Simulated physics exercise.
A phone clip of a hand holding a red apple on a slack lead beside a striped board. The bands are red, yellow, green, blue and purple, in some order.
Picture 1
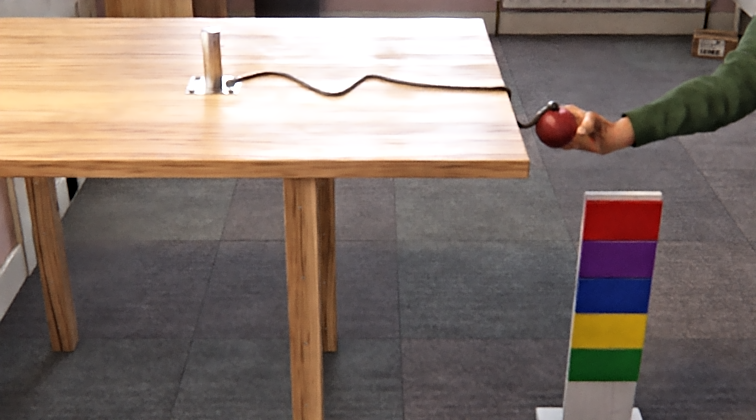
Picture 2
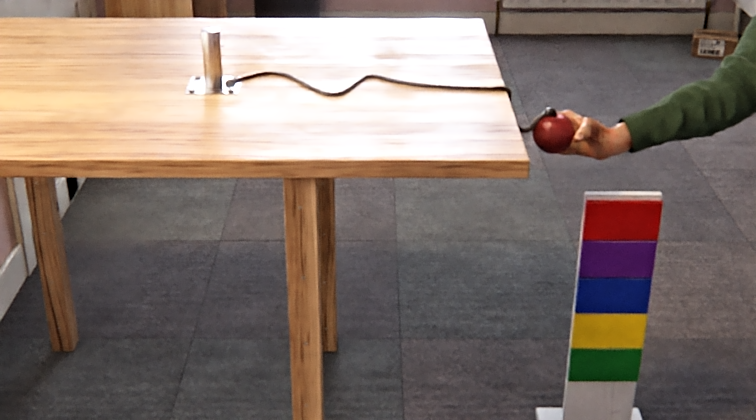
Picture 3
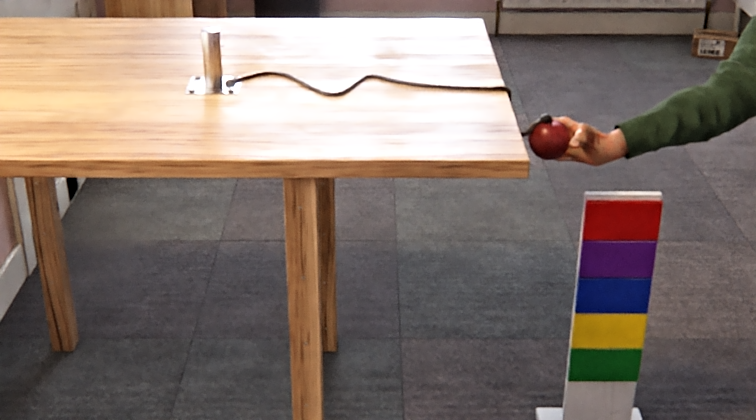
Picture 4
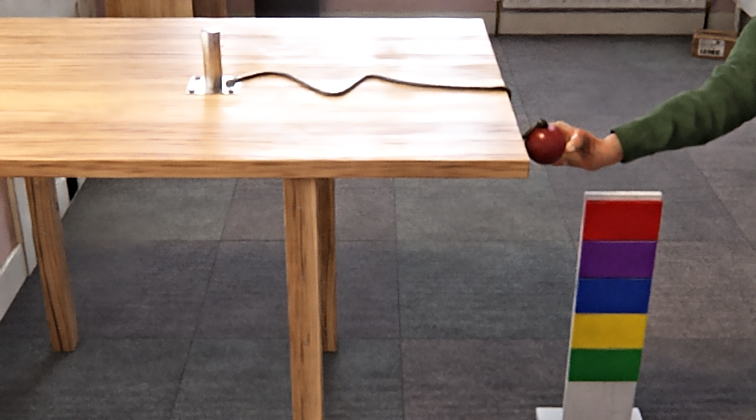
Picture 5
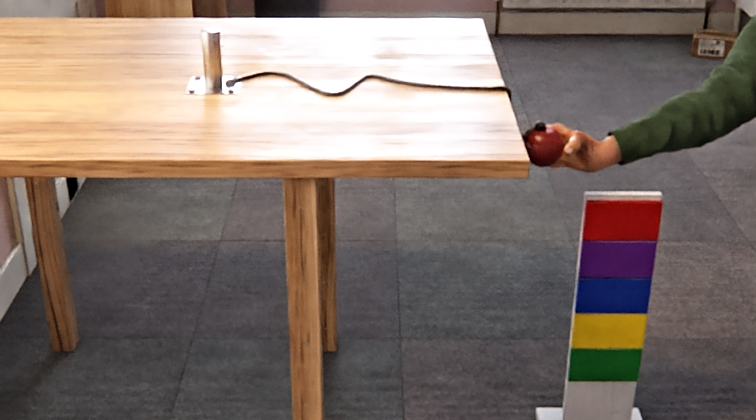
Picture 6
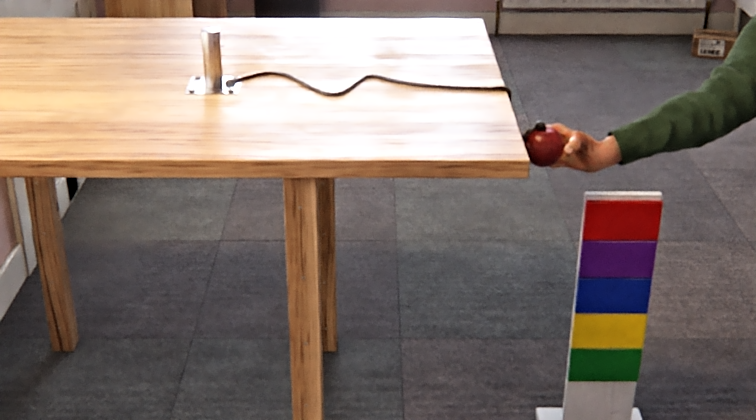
Beside a wooden table, a hand holding a red apple on a slack lead shifts slightly down and left, then stays still.
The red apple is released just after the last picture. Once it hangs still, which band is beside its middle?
Its centre hangs level with the purple band.
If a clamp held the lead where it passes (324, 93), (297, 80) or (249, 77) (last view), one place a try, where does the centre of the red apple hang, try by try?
Near (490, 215), (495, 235) and (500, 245).
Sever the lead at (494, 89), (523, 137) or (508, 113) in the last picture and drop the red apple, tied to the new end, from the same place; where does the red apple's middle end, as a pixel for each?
Try by try, around (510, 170), (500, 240) and (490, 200).
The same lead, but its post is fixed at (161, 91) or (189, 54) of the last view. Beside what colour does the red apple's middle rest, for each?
Taking them in turn: Red; red.
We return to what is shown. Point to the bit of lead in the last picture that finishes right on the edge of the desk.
At (427, 86), roughly.
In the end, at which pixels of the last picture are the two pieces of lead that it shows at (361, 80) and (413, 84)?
They go to (430, 86) and to (495, 86).
Soon after, apple near (479, 239); level with red.
Then, apple near (521, 251); level with purple.
At rest, apple near (505, 259); level with purple. Its middle rests at the purple band.
